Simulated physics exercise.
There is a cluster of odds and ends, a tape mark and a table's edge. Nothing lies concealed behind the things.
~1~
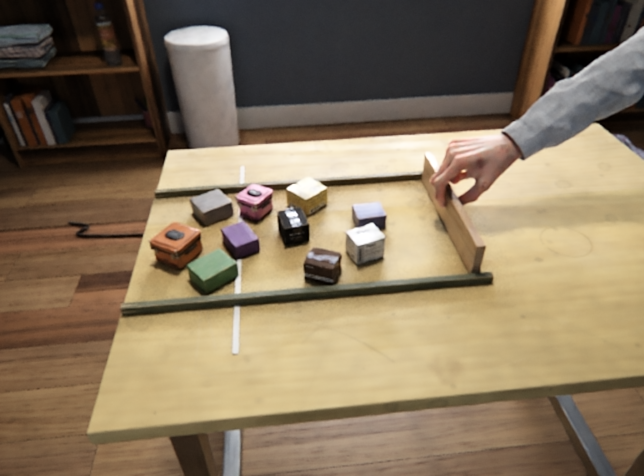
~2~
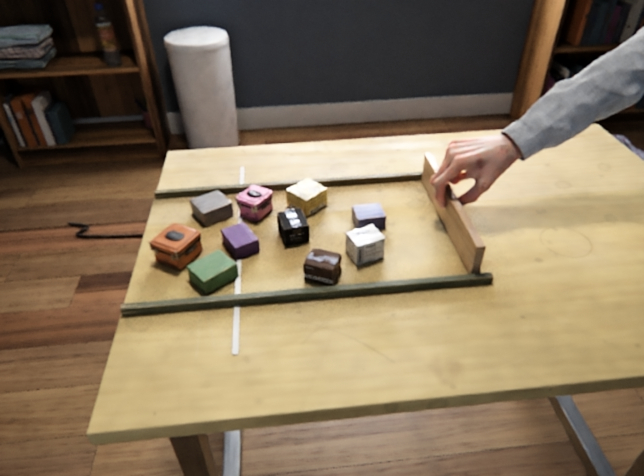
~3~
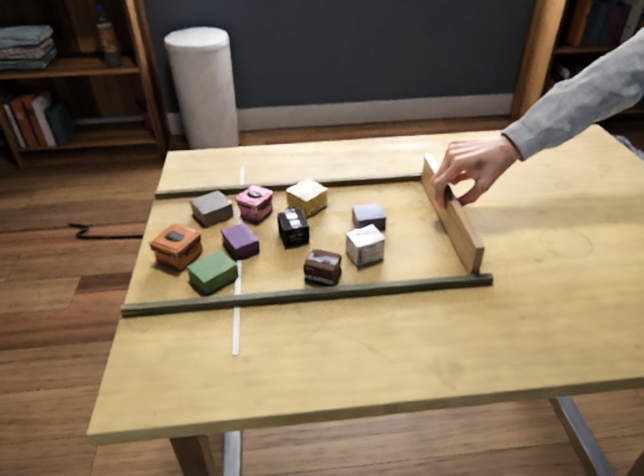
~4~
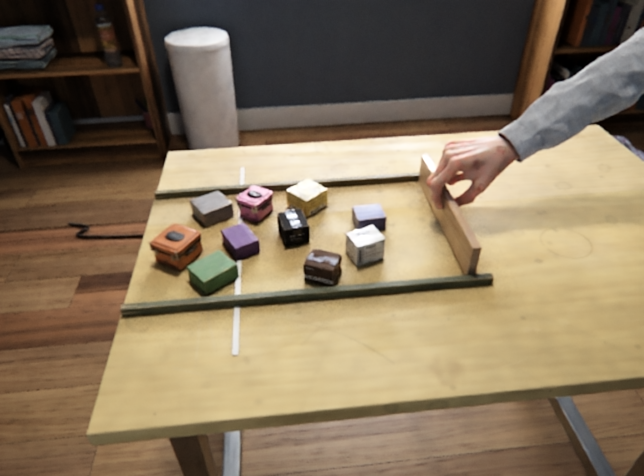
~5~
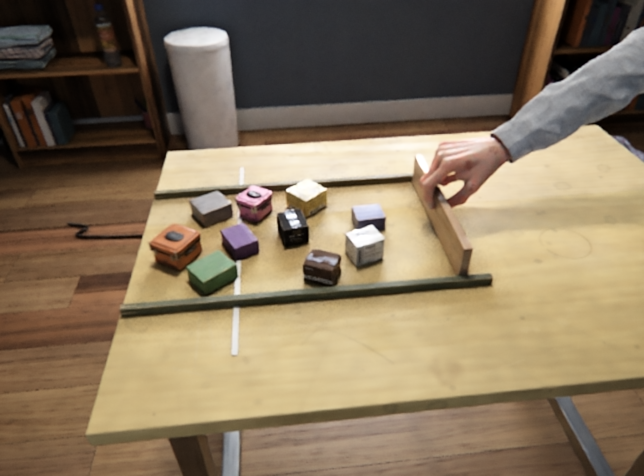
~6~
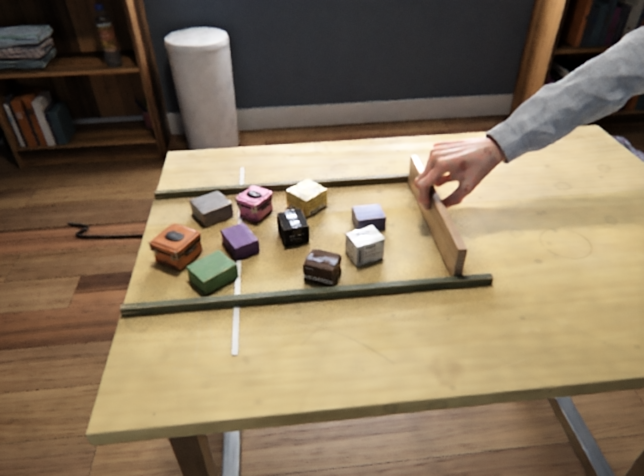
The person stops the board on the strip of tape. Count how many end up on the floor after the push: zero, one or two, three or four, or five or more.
Once it stops, the band for pieces knocked off is zero, pretty clearly.
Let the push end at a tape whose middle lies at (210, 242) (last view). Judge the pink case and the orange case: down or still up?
Pink case: Still there. Orange case: Over the edge.
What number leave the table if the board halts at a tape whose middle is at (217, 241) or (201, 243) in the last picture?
First try 1, second try 2.
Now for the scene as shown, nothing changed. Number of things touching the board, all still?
4 of them.
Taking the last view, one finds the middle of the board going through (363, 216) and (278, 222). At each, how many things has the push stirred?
Respectively 2 and 10.
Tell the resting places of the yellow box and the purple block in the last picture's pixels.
Final centres, first then second: (225, 194), (184, 254).
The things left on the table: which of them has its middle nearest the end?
Foremost: The orange case.
Early on, none off yet; orange case at rest near (177, 247); grey block at rest near (212, 208); green block at rest near (213, 272).
A while later, none off yet; orange case travelled a little near (163, 251); grey block travelled about its own width near (191, 212); green block travelled a little near (202, 279).
Finally, the number that fall off is zero.
